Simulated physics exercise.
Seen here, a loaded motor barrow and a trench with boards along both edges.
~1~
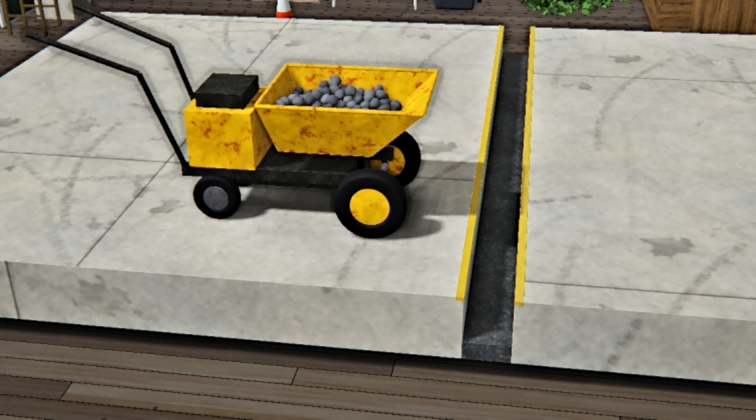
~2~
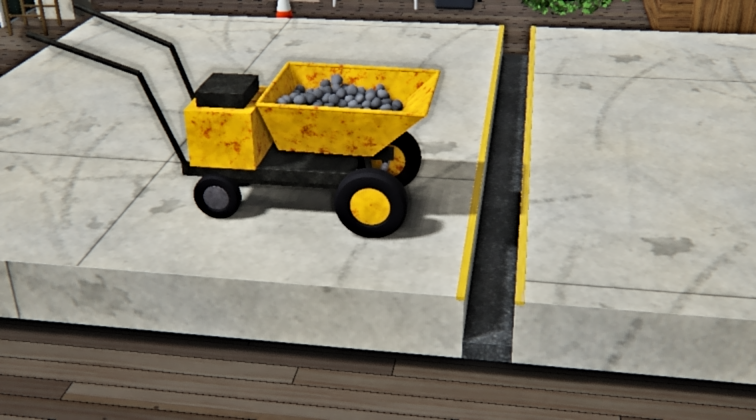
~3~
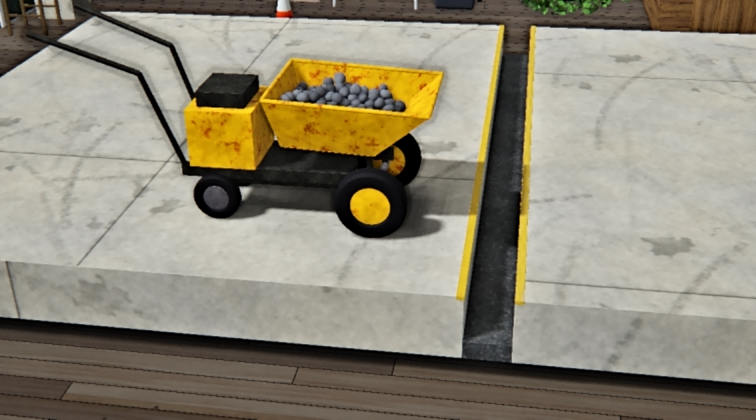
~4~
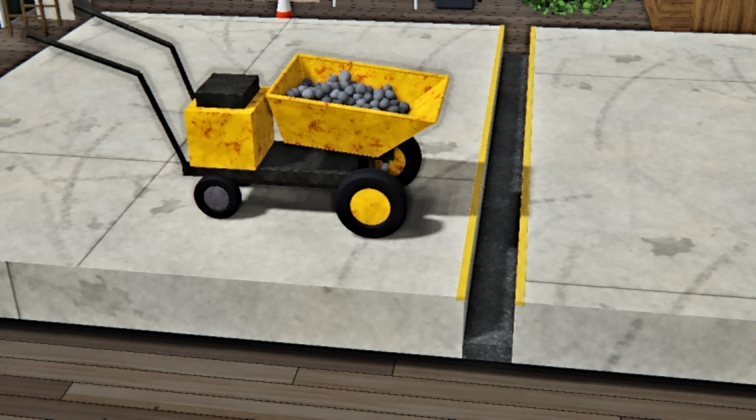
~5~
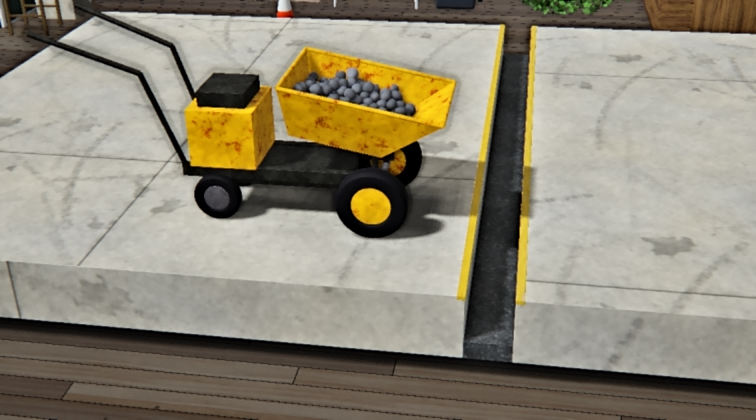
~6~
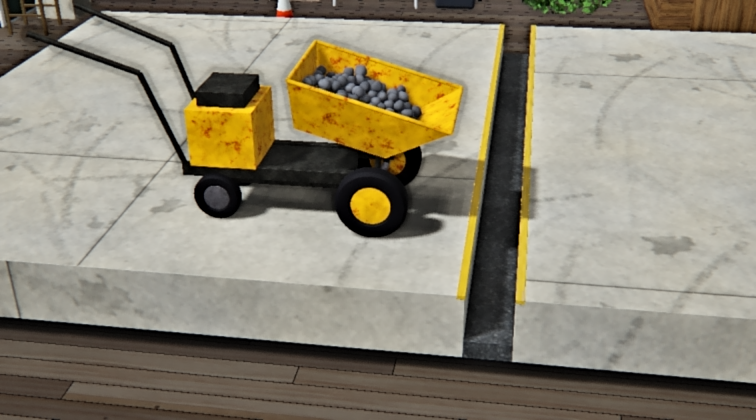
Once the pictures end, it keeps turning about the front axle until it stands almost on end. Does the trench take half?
The trench ends with over half of it.
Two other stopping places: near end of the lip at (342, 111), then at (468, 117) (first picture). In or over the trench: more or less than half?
The first try: The smaller part. The second: Under half.
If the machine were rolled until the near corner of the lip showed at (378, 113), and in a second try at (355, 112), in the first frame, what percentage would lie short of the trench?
In turn 20 and 40 in a hundred.
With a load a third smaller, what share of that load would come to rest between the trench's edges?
Roughly 90 in a hundred.
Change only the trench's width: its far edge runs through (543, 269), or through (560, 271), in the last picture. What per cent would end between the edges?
Roughly 100 per cent, and 100 per cent.
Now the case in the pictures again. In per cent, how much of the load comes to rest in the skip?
Near 0 %.
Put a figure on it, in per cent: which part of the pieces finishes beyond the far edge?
Roughly 20 in a hundred.
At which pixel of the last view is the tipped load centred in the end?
Near (503, 243).
Shortly afterwards, skip tipped steeply; the whole lot in the skip.
Next, skip tipped right over; near half in the skip; near half in or heaped over the trench; a little beyond it; only a few falling.
Some moments later, skip tipped right over; the bulk in or heaped over the trench; near a quarter beyond it.
In the end, skip tipped right over; the bulk in or heaped over the trench; near a quarter beyond it.
